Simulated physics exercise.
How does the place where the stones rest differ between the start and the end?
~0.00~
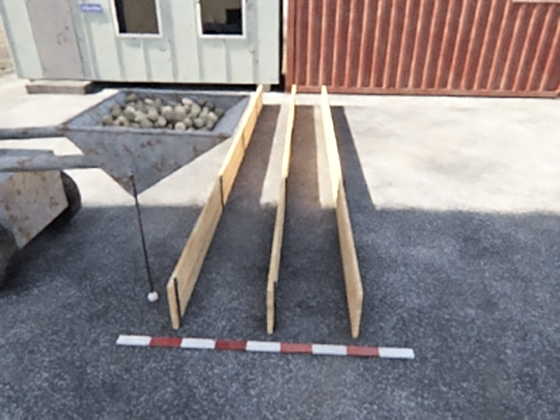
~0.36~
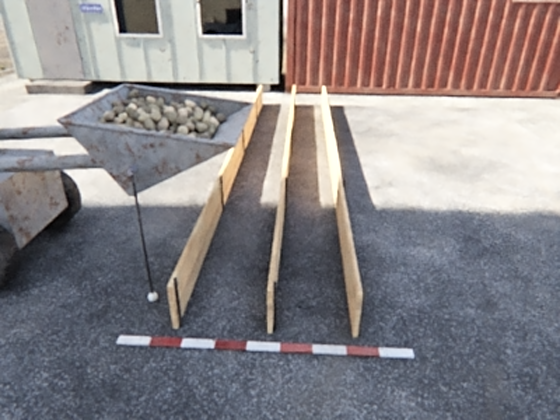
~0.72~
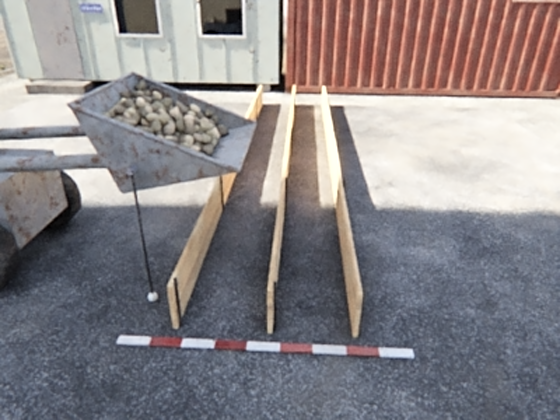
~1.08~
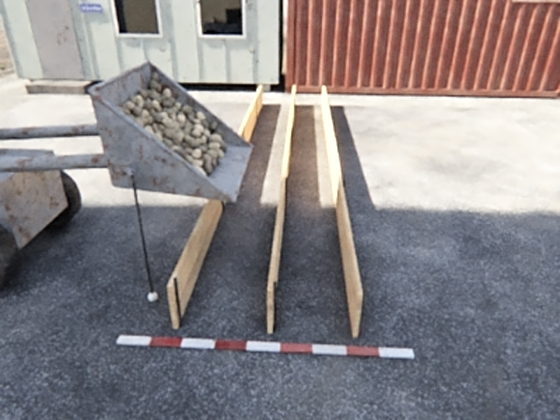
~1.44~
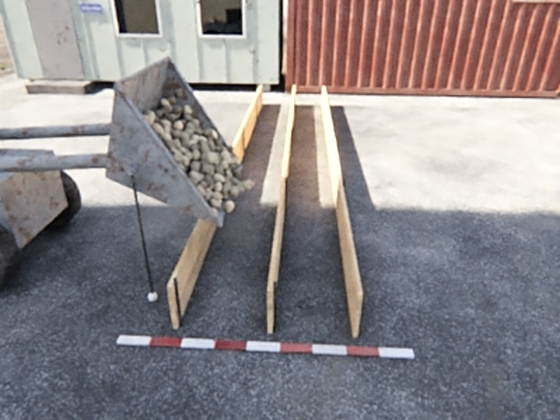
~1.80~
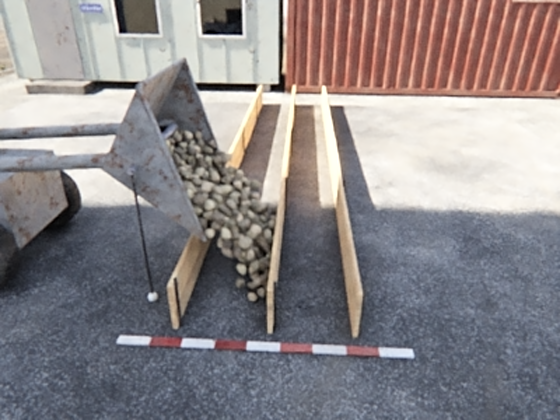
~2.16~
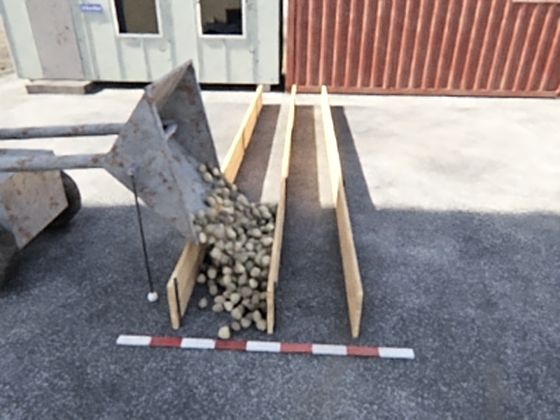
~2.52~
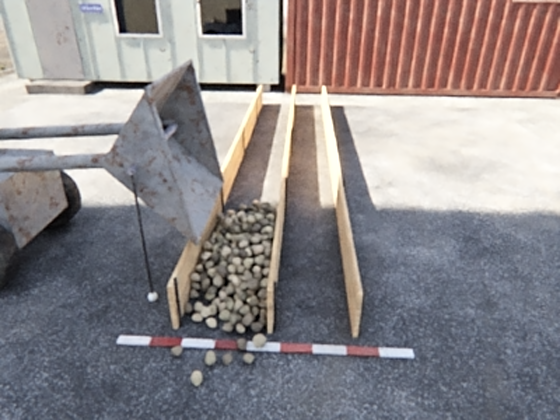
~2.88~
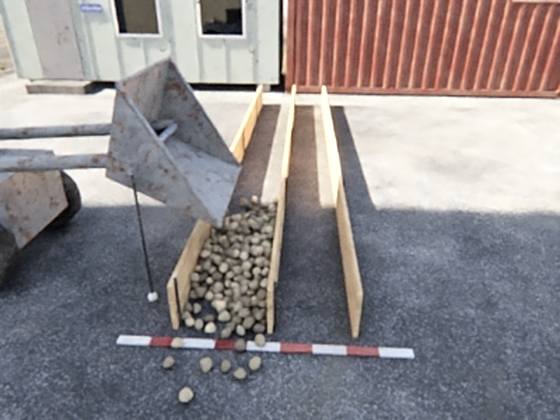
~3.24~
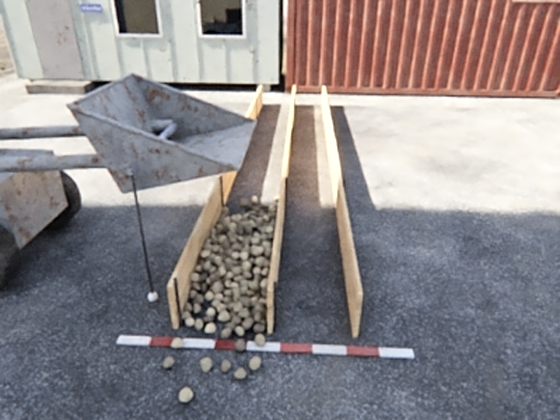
At the start the stones sit in the raised metal bucket at the upper left. At the end they lie lower down on the ground, nearly all at the near end of the left bay between the boards, with a few just outside it.
